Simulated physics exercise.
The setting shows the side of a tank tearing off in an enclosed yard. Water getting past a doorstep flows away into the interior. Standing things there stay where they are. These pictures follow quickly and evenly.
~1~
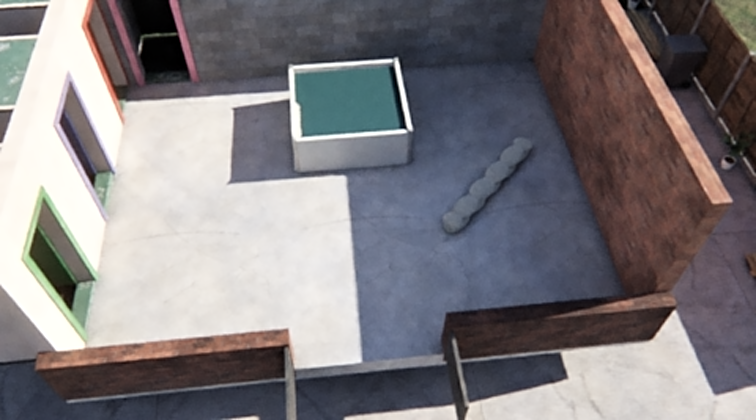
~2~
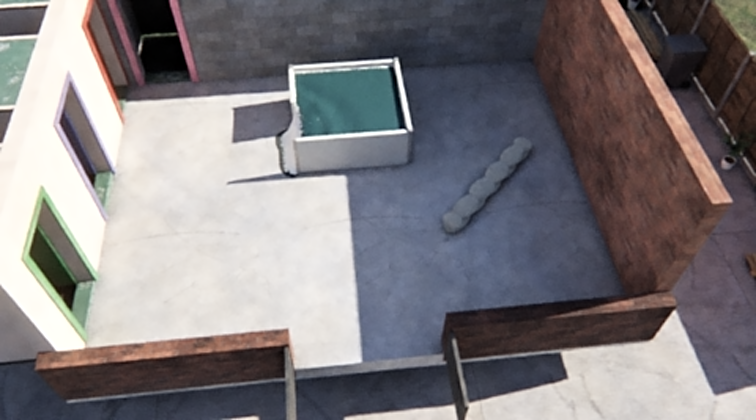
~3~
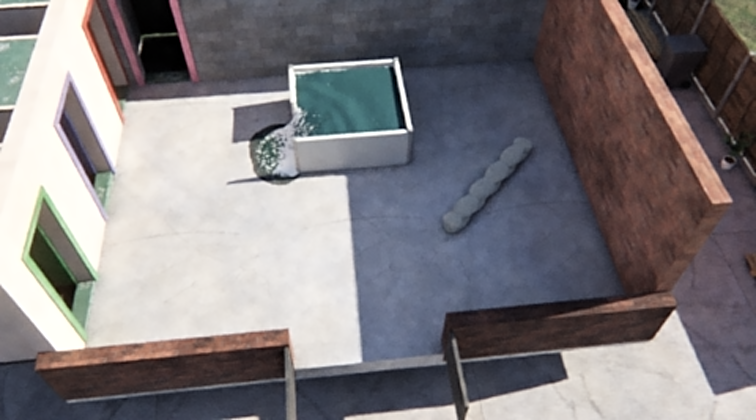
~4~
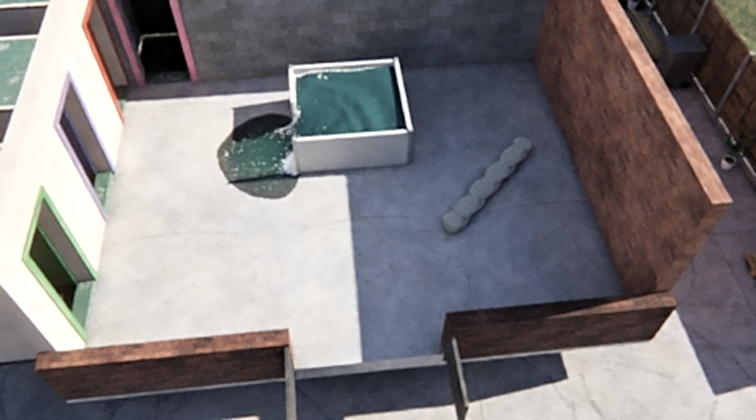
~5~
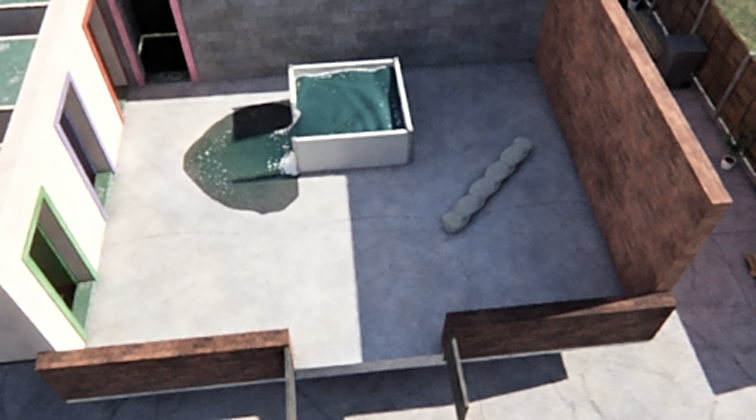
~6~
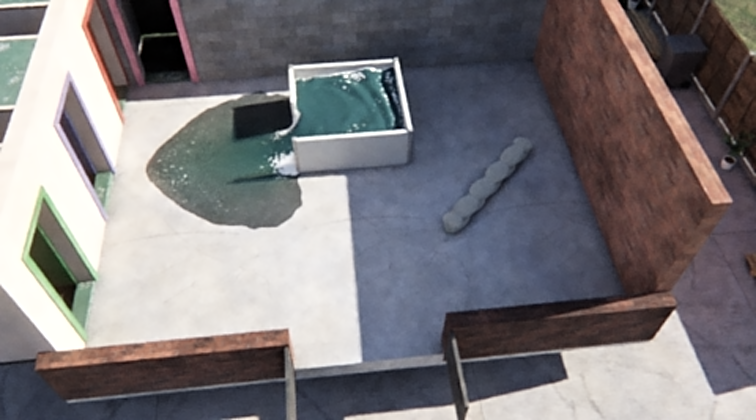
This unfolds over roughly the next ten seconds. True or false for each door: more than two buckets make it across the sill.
Red door: True; pink door: True; green door: True; blue door: True.
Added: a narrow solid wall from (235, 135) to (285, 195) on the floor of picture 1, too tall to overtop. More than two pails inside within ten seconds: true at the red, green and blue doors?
Red door exceeds the limit, green door remains short, blue door remains short.
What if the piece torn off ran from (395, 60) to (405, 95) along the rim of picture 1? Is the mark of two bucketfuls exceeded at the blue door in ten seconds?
With the breach moved, the blue one stays within limits.
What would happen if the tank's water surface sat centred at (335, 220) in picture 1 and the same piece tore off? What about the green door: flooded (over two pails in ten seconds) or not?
My answer is that the green door ends up above.
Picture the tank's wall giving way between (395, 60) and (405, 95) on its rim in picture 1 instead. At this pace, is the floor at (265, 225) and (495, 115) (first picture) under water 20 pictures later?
Taking them in turn: Untouched and swamped.
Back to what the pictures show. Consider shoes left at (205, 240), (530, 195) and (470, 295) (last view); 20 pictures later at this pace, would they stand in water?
Result, in the order given: Wetted / not wetted / not wetted.
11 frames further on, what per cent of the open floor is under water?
By my count, 35 percent.
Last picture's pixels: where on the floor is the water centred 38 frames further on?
Point: (249, 192).
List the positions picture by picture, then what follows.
In the first picture, the water tank at (348, 101) is whole and still.
In the second picture, water pours out at (298, 140) and has run to (286, 133).
In the third picture, the front is at (256, 140), out from the gap at (298, 142).
In the fourth picture, water pours out at (298, 143) and has run to (222, 152).
In the fifth picture, the front is at (189, 170), out from the gap at (298, 143).
In the sixth picture, the front is at (151, 167), out from the gap at (298, 143).
A moment on, water covers 25 % of the floor; the red door wet at the sill, nothing in, the pink door wet at the sill, nothing in, the green door not reached, the blue door under two buckets in.
Next, water covers 35 % of the floor; the red door under two buckets in, the pink door wet at the sill, nothing in, the green door under two buckets in, the blue door over two buckets in.
Then, water covers 35 % of the floor; the red door over two buckets in, the pink door over two buckets in, the green door over two buckets in, the blue door far over two buckets in.
Later, water covers 55 % of the floor; the red door far over two buckets in, the pink door over two buckets in, the green door over two buckets in, the blue door far over two buckets in.
In the end, water covers 80 % of the floor; the red door far over two buckets in, the pink door over two buckets in, the green door far over two buckets in, the blue door far over two buckets in.
